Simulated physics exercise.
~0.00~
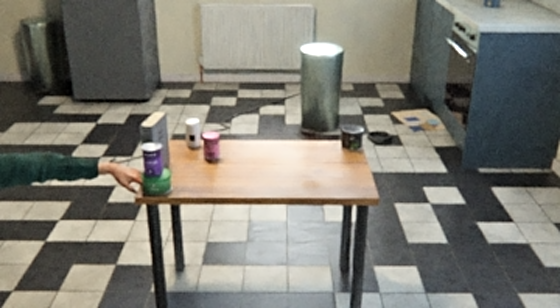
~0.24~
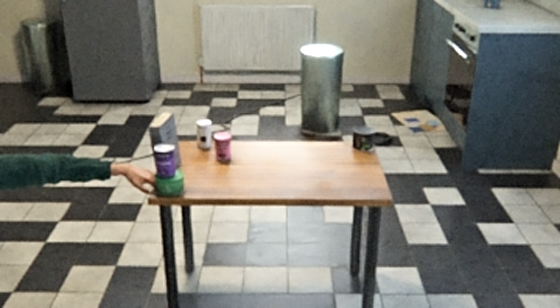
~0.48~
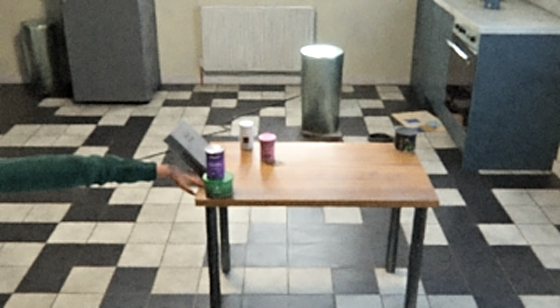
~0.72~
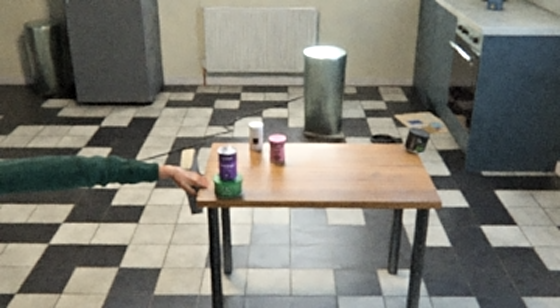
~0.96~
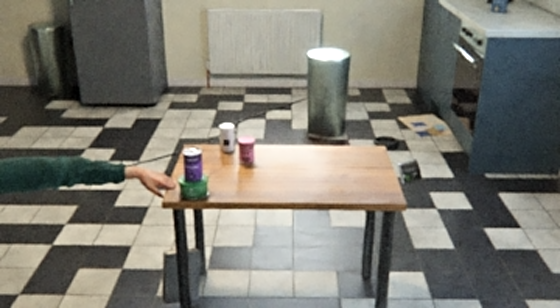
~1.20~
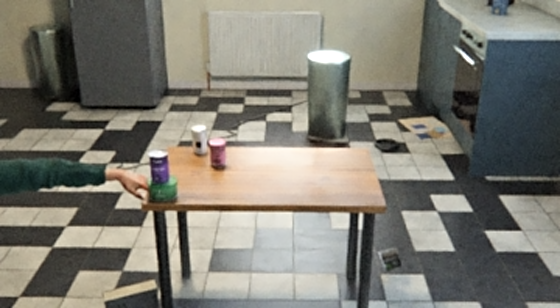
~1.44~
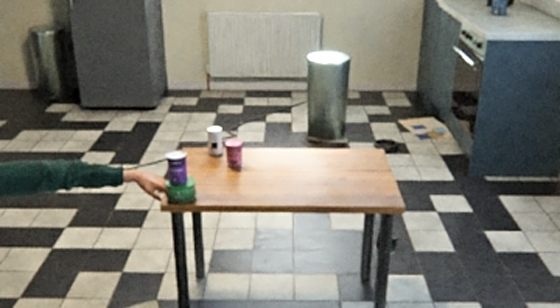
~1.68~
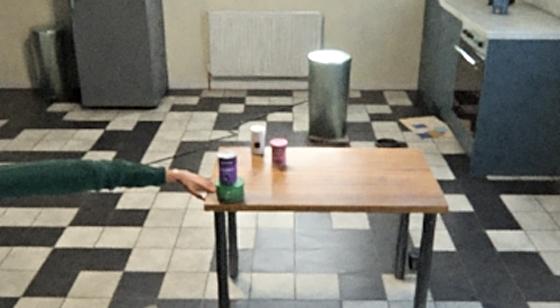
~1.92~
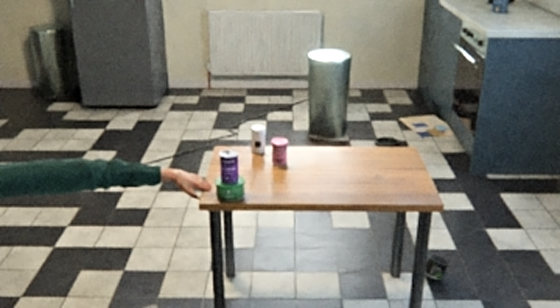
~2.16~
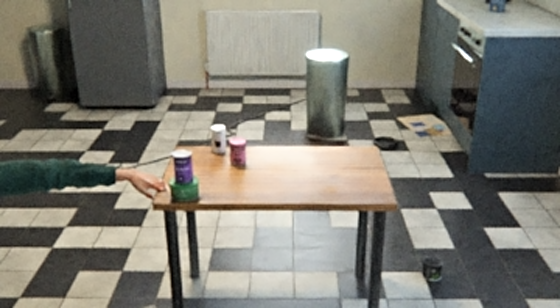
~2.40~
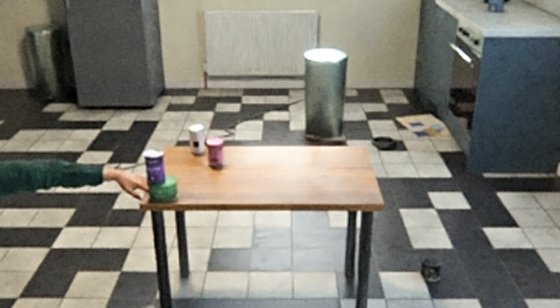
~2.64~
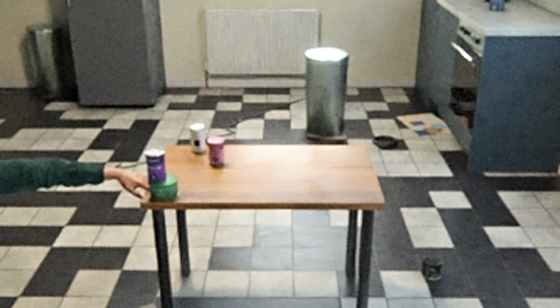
A light wooden table is pushed right, then left, right and left again by a hand at its left edge, and a grey book and a black tub fall to the tiled floor, while the purple, green, pink and white containers stay on top.
